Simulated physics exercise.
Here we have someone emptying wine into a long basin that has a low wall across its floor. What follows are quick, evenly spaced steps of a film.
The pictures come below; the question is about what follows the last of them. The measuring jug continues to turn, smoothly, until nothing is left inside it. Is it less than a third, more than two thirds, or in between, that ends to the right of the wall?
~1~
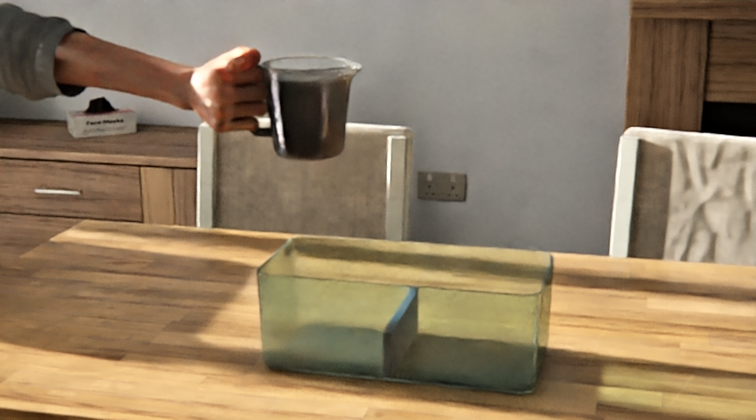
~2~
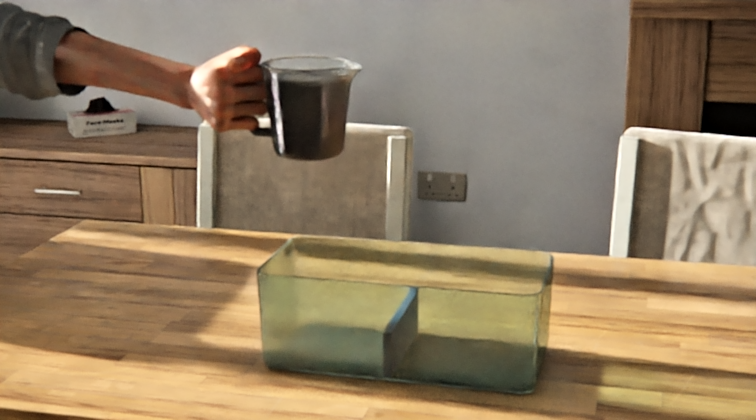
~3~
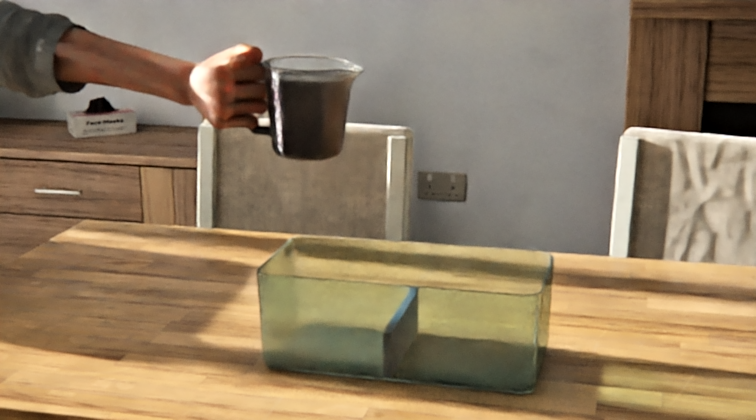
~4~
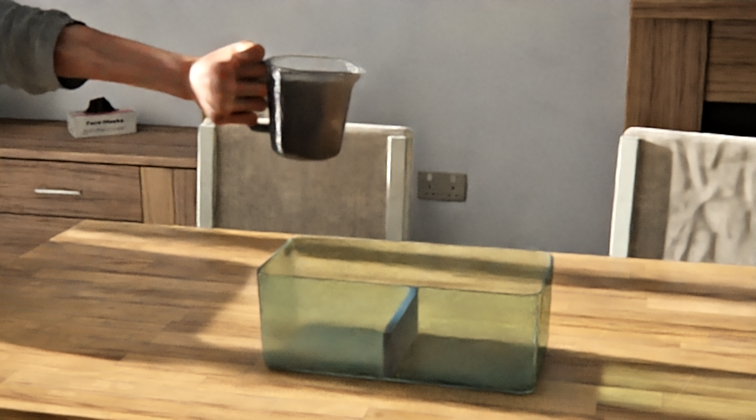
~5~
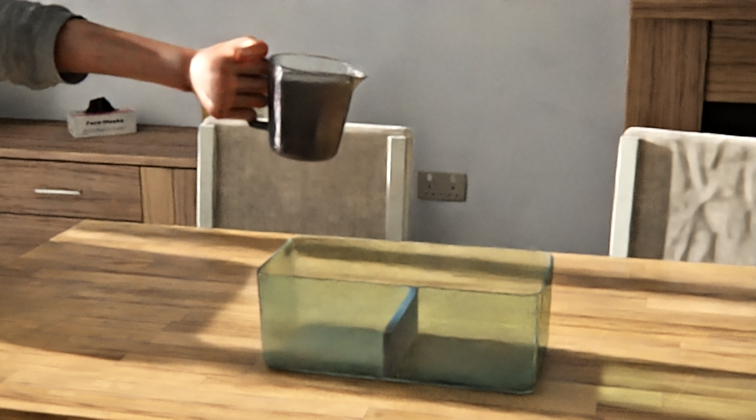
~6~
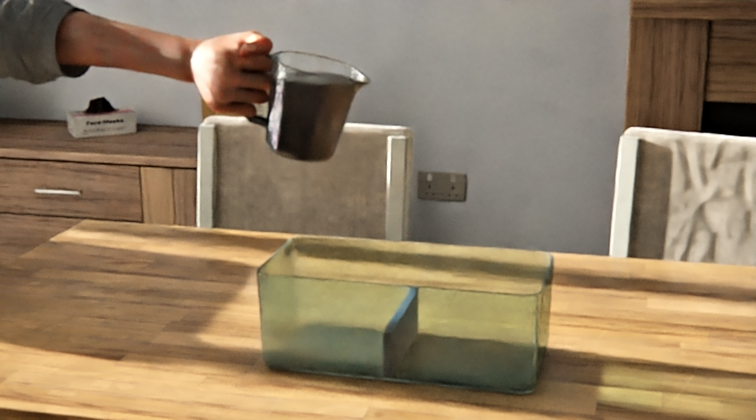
Highest of three bands.
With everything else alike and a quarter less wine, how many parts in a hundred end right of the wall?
About 75 percent.
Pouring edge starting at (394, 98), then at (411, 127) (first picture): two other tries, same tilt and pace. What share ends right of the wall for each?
Roughly 95 % the first time and roughly 100 % the second.
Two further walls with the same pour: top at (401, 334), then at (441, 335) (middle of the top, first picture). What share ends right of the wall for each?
In turn some 80 and 25 in a hundred.
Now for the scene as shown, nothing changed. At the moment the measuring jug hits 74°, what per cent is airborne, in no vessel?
Something close to 25 percent of it.
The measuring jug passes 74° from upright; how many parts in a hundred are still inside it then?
Amount still in: Approx. 70 %.
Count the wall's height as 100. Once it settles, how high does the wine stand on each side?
10 left, 30 right, give or take.
A moment on, the measuring jug is tipped part way and 69 per cent is still to pour, 0 is left of the wall and 5 right of it.
Next, the measuring jug is tipped right over and 13 per cent is still to pour, 2 is left of the wall and 62 right of it.
Then the measuring jug is tipped right over and 0 per cent is still to pour, 17 is left of the wall and 81 right of it.
Later the measuring jug is tipped right over and 0 per cent is still to pour, 18 is left of the wall and 81 right of it.
At rest 18 per cent lies left of the wall, 81 right of it and 1 outside.
